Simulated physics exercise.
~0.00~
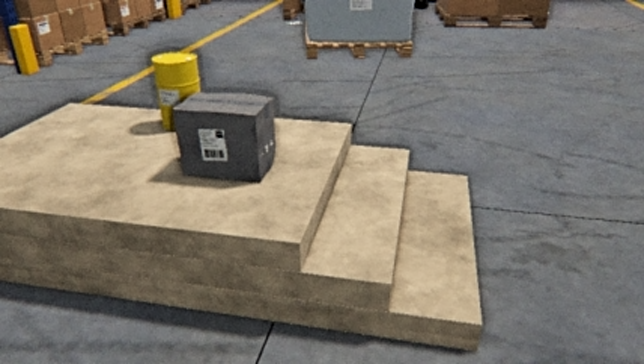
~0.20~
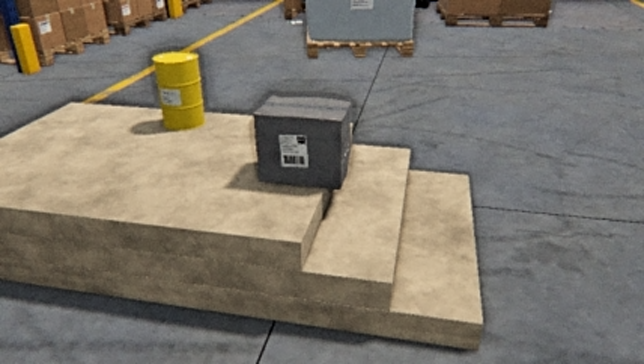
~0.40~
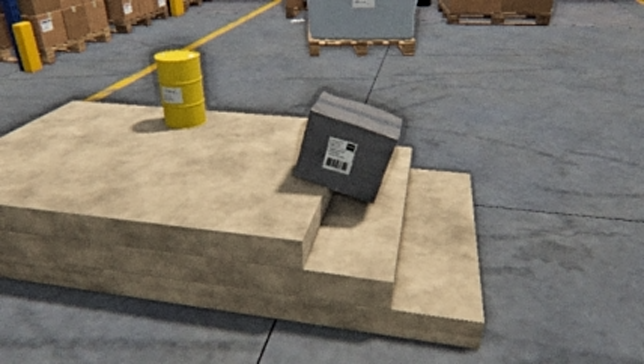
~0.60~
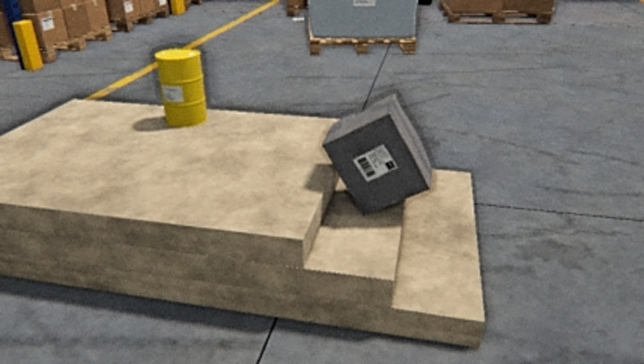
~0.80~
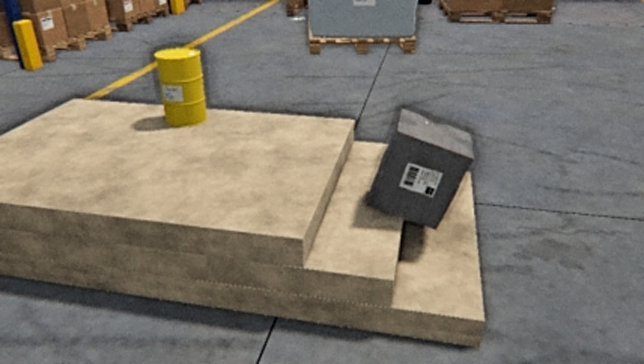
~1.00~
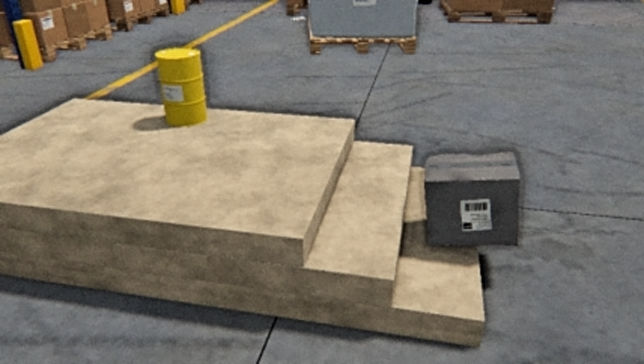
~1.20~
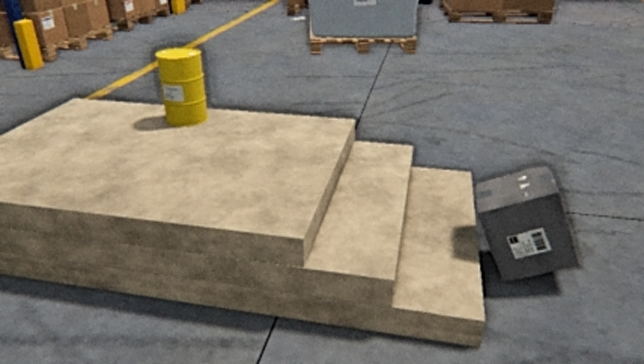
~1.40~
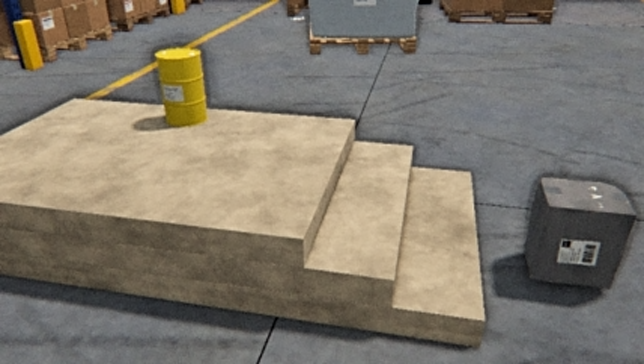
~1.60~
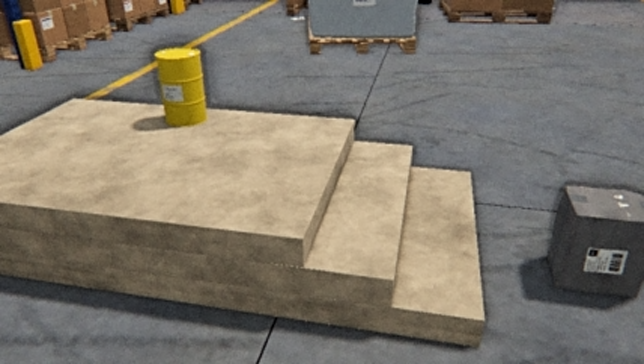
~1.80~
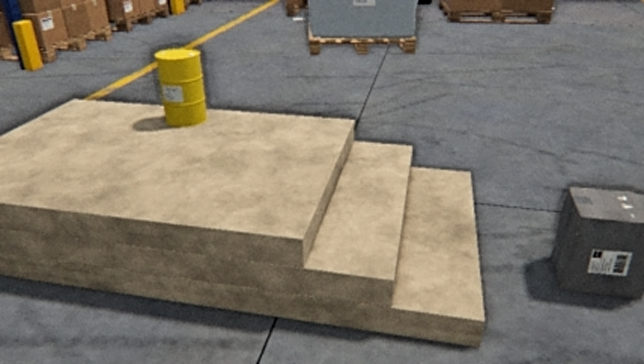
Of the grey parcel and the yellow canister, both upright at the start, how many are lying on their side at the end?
One of them is. The grey parcel lies on its side on the floor, while the yellow canister still stands on the landing.
